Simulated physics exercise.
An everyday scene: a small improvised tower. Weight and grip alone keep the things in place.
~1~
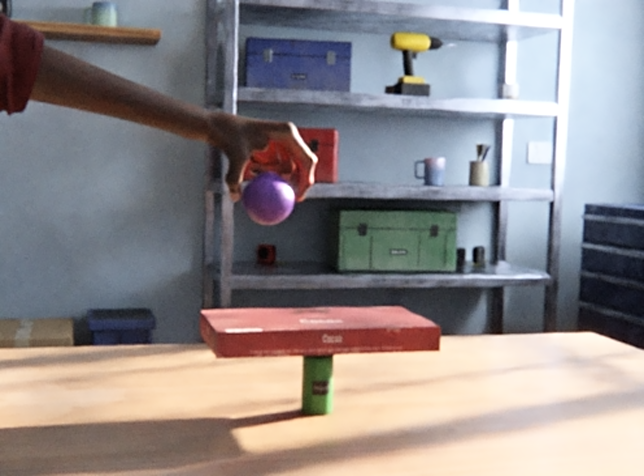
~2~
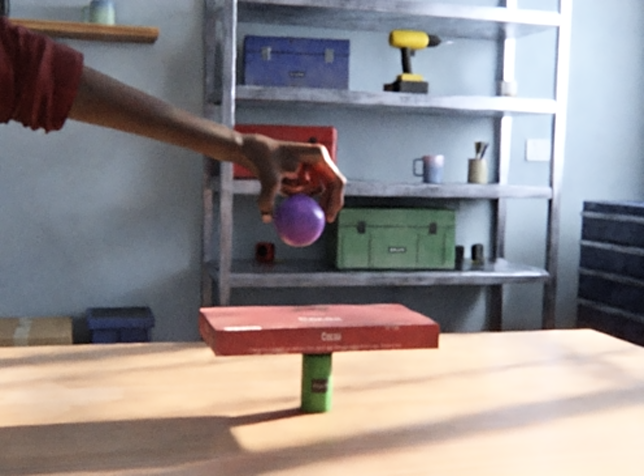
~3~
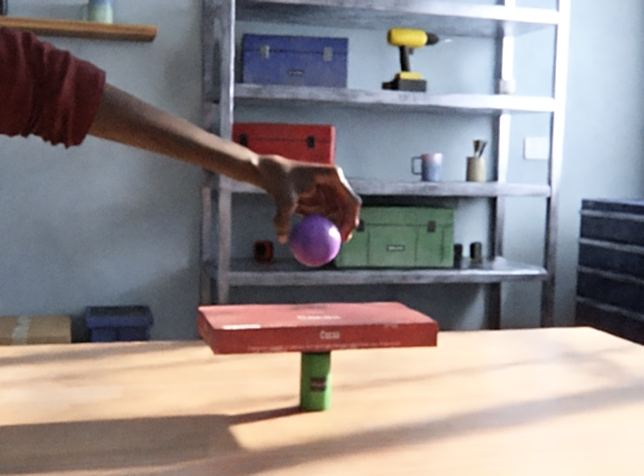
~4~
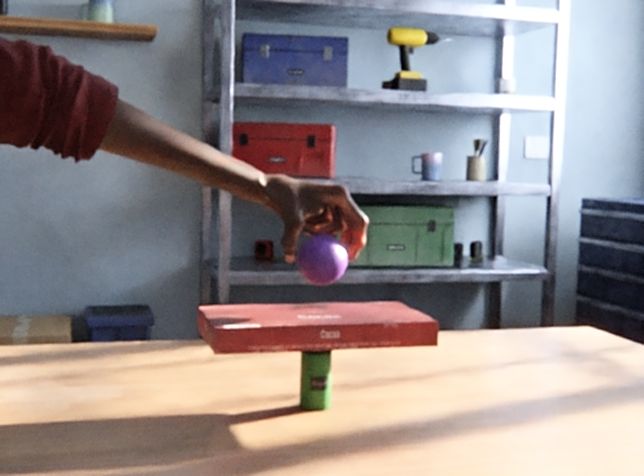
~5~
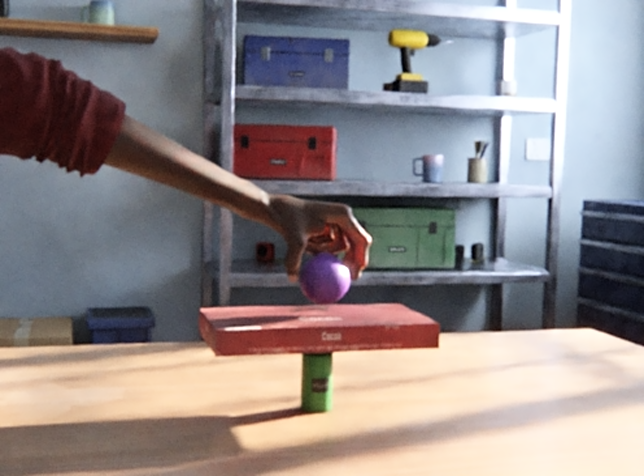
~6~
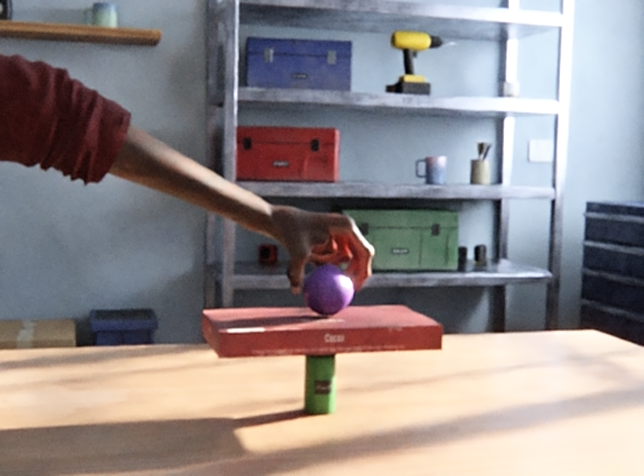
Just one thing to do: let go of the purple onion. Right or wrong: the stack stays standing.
Right.
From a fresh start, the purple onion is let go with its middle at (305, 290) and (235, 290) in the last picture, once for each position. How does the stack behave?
First release - upright; second release - toppled.
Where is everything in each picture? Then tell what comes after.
Coming down; purple onion (268, 198); green shaker (318, 377), in the first frame.
Coming down; purple onion (299, 220); green shaker (317, 375), in the second frame.
Coming down; purple onion (315, 240); green shaker (315, 374), in the third frame.
Coming down; purple onion (322, 259); green shaker (316, 373), in the fourth frame.
Coming down; purple onion (325, 278); green shaker (317, 375), in the fifth frame.
In place under the hand; purple onion (327, 290); green shaker (320, 377), in the sixth frame.
Then, 0.20 s on from there, no change.
Then, 0.50 s on from there, purple onion resting near (327, 290).
In the end, all 3 unmoved. At the end, from the last picture's camera, purple onion near (327, 290). The stack holds.
